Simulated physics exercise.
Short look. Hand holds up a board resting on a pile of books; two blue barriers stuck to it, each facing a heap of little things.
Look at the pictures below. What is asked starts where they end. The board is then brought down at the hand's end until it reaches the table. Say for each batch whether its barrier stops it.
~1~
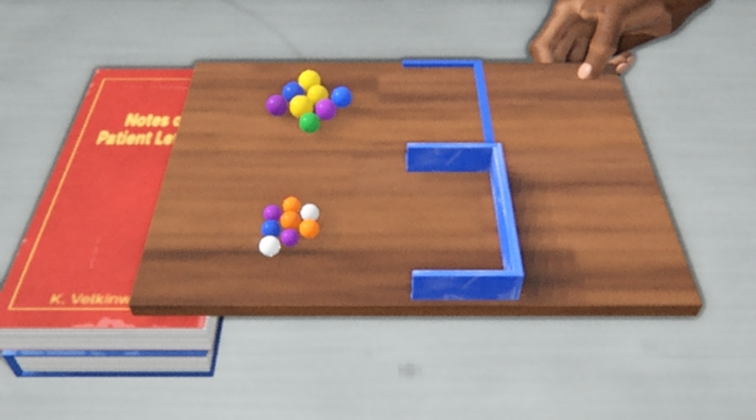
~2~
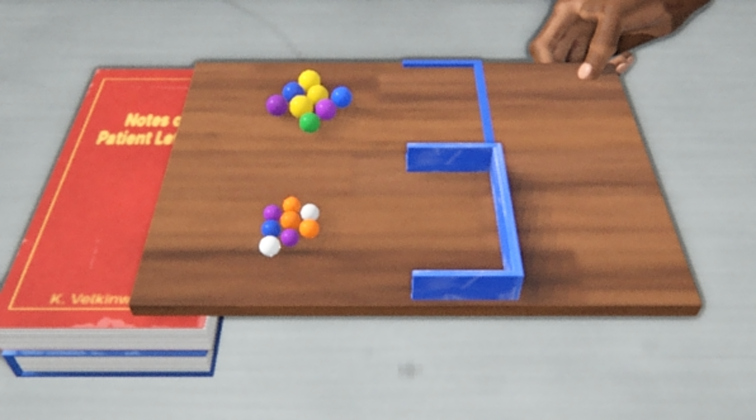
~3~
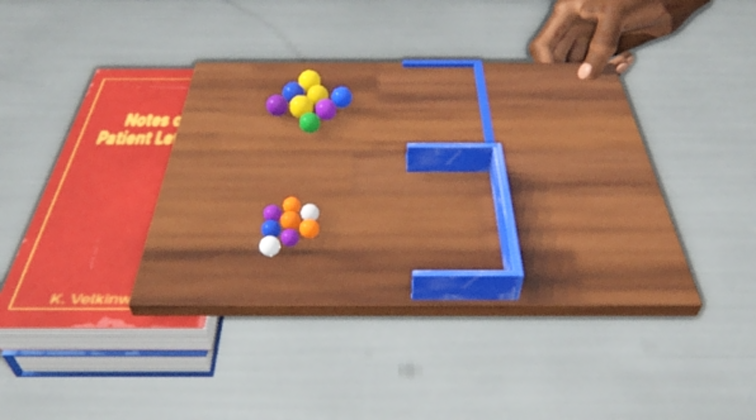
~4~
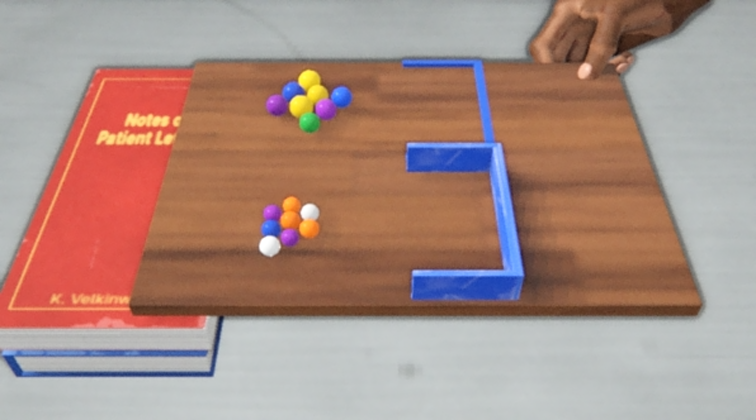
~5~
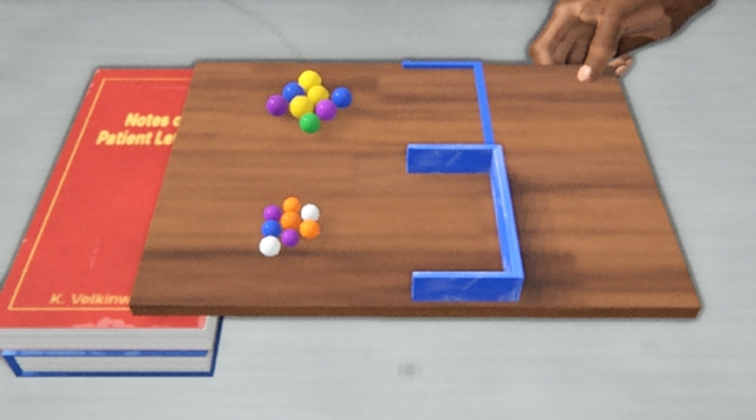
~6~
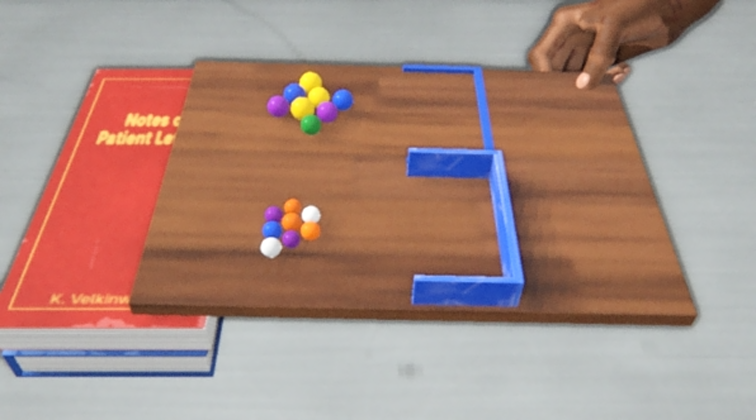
At the end, I expect the nearer batch to be kept back by its barrier; I expect the farther batch to end up beyond its barrier.
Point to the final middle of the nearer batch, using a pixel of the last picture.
About (484, 242), in pixels of the final view.
Then, 0.23 s past the last view, board sloping at 8°; nearer batch where it was; farther batch on its way down.
Then, 0.48 s past the last view, board resting at 10°; nearer batch on its way down; farther batch on its way down.
Then, 0.77 s past the last view, board resting at 10°; nearer batch has reached its bar; farther batch most past its bar.
Finally, board resting at 10°; nearer batch gathered behind its bar; farther batch most past its bar.
